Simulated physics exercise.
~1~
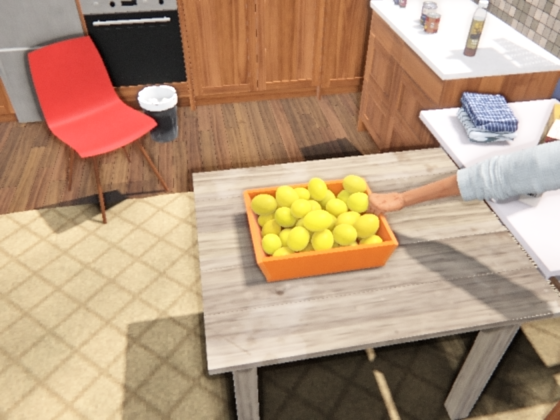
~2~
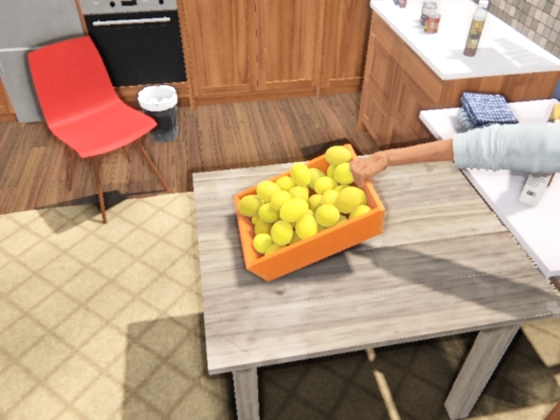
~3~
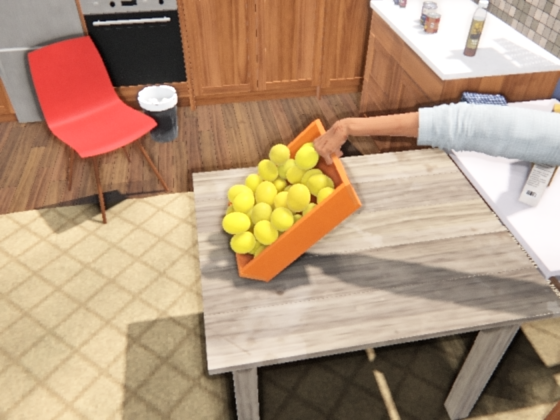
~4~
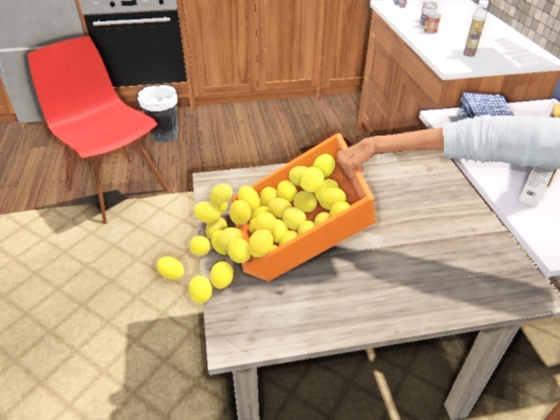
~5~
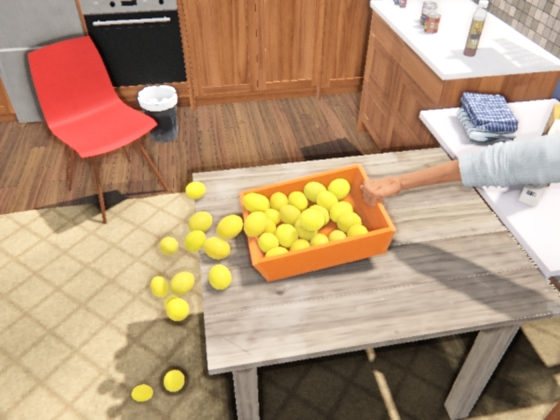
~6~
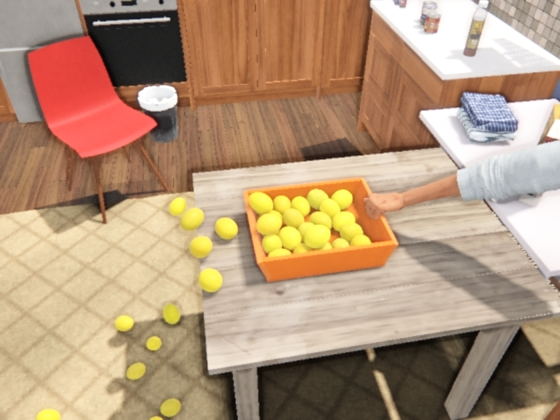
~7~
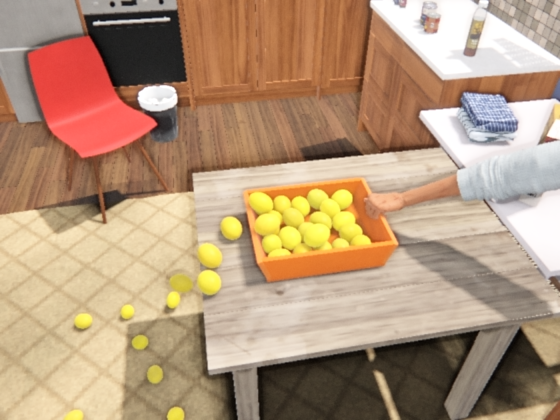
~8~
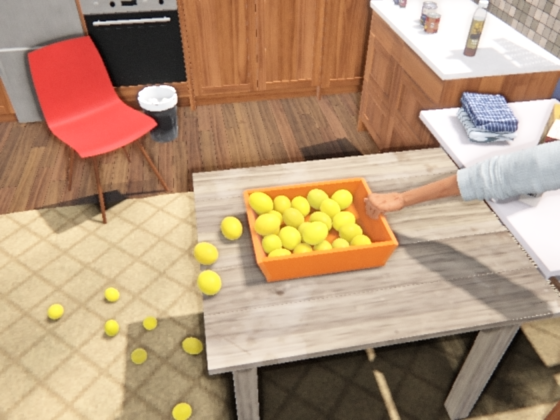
A hand tips an orange basket left, spilling some yellow lemons, then sets it flat again.
